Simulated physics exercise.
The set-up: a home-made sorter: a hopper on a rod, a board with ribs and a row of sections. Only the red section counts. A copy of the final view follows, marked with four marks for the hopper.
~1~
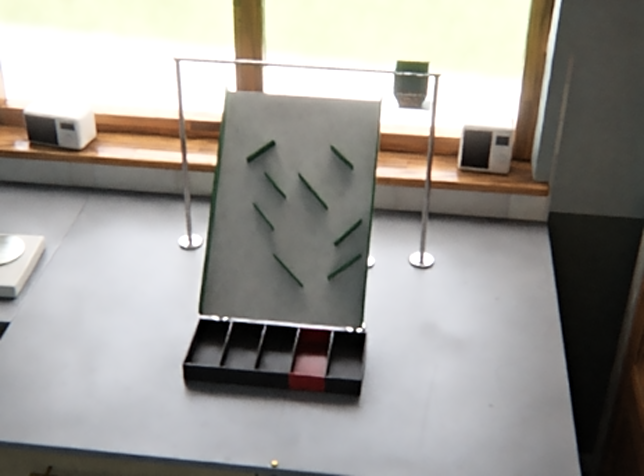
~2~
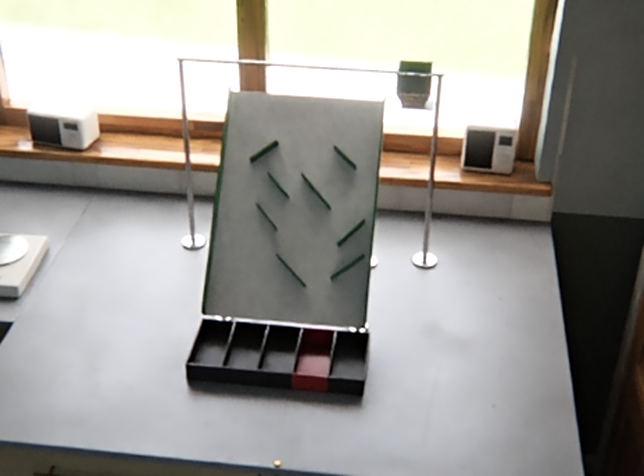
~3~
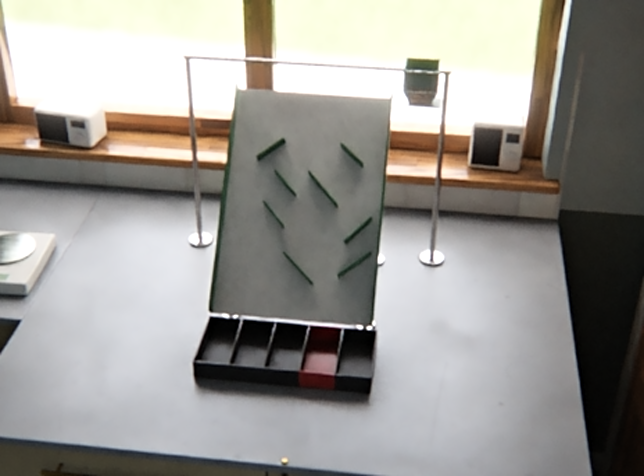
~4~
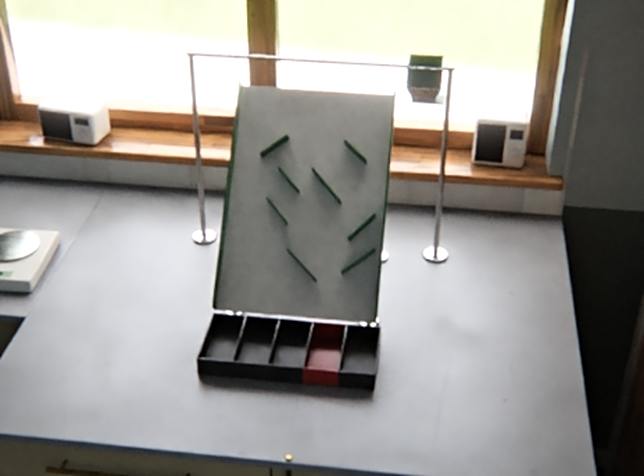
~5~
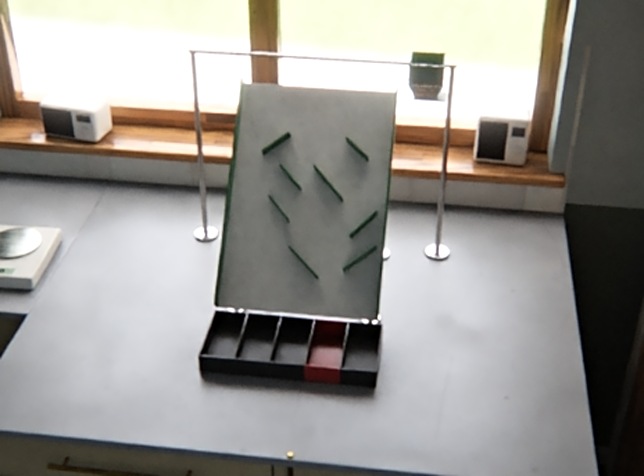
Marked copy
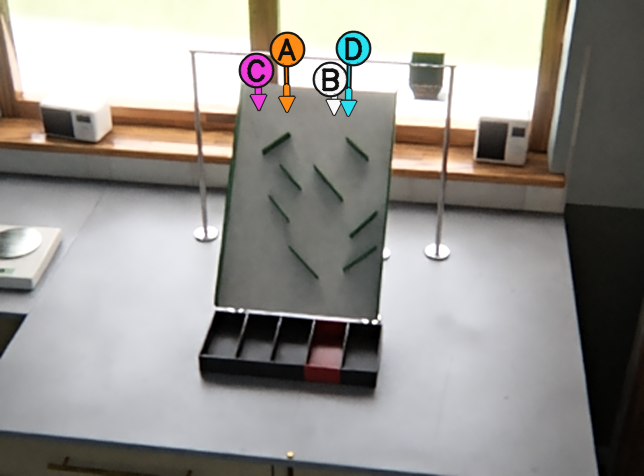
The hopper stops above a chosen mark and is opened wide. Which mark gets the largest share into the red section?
B beats the others.
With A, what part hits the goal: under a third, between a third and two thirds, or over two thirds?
Mark A gives under a third.
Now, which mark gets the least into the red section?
It is C.
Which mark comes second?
It is D.
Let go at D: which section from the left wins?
It is the fourth one.
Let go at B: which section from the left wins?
The fourth.
On the marked copy, mark A meets the board at (287, 106); mark B meets the board at (334, 109); mark C meets the board at (258, 104); mark D meets the board at (348, 110).
If A is chosen, a small part in the red section, most in other sections, a stray few outside the box.
If B is chosen, most in the red section, a small part in other sections.
If C is chosen, none in the red section, nearly all in other sections, a small part outside the box.
If D is chosen, about two thirds in the red section, about a third in other sections.
